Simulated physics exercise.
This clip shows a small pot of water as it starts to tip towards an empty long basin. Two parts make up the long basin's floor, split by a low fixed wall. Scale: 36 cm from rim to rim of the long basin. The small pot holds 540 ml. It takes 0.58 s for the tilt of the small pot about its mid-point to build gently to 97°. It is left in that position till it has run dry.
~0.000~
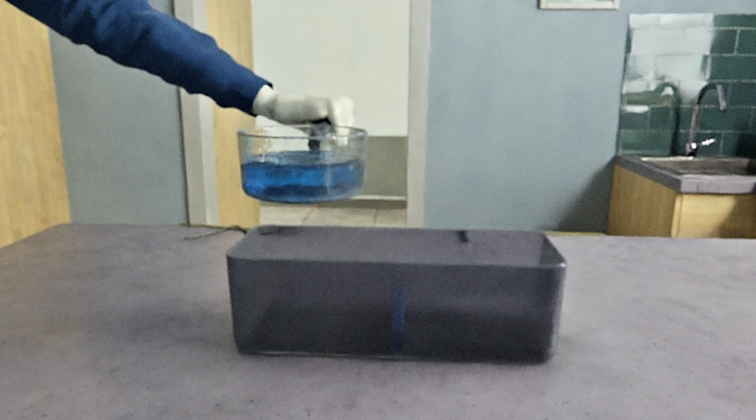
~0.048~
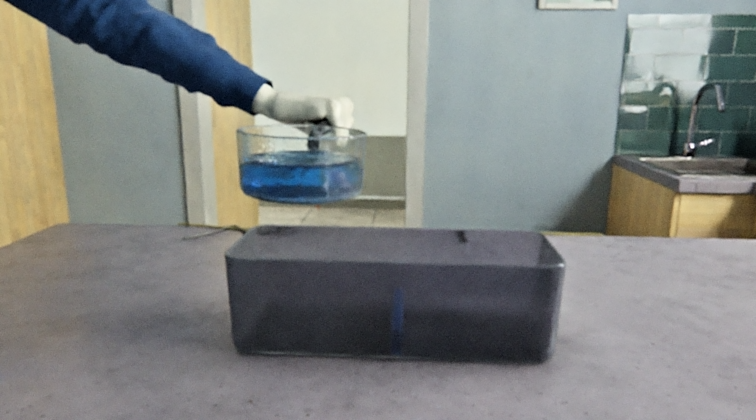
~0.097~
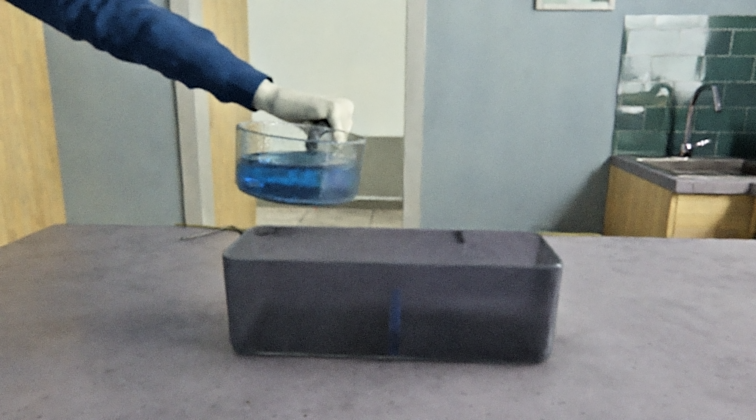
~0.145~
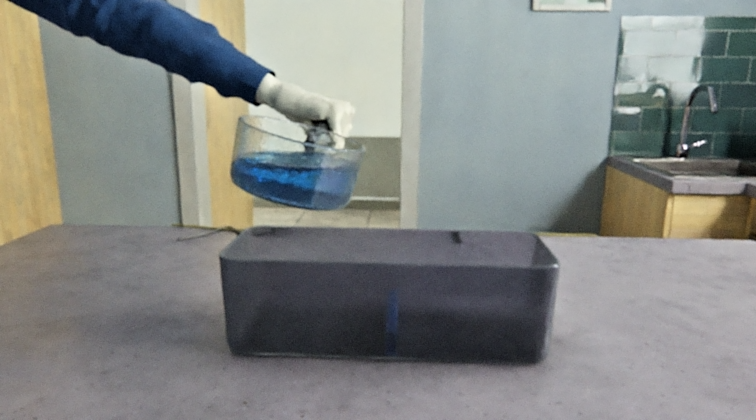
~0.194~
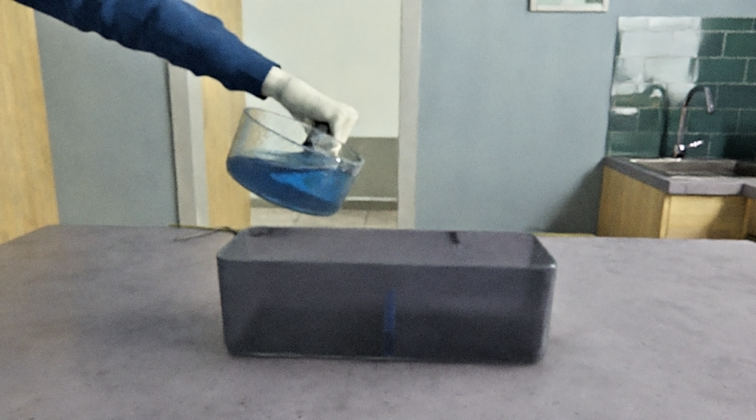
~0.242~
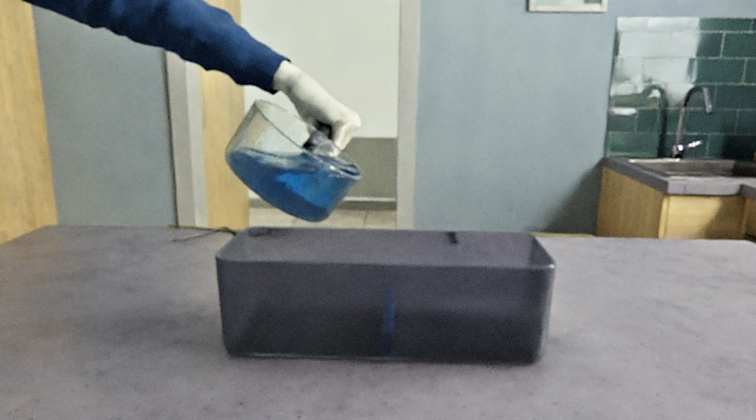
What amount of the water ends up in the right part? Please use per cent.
38 %.
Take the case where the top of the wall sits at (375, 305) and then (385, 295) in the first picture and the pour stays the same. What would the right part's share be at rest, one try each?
I'd say 75 percent on the first go, 55 percent on the next.
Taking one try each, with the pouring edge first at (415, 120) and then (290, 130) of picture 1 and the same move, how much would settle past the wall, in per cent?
It comes to 85 per cent, and then 20 per cent.
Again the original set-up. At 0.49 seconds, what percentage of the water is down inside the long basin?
Around 42%.
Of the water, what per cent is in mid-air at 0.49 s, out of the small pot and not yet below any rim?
28 %.
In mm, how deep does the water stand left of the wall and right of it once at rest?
Around 14 mm deep on the left, around 10 mm deep on the right.
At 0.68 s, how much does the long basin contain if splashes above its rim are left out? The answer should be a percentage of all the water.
About 86 %.
By 0.49 s the tilt is 92° and 30 per cent is still to pour, 23 is left of the wall and 18 right of it.
By 0.68 s the tilt is 97° and 10 per cent is still to pour, 47 is left of the wall and 38 right of it.
By 0.87 s the tilt is 97° and 2 per cent is still to pour, 56 is left of the wall and 38 right of it.
By 1.08 s the tilt is 97° and 1 per cent is still to pour, 59 is left of the wall and 39 right of it.
At rest 60 per cent lies left of the wall, 38 right of it and 2 outside.
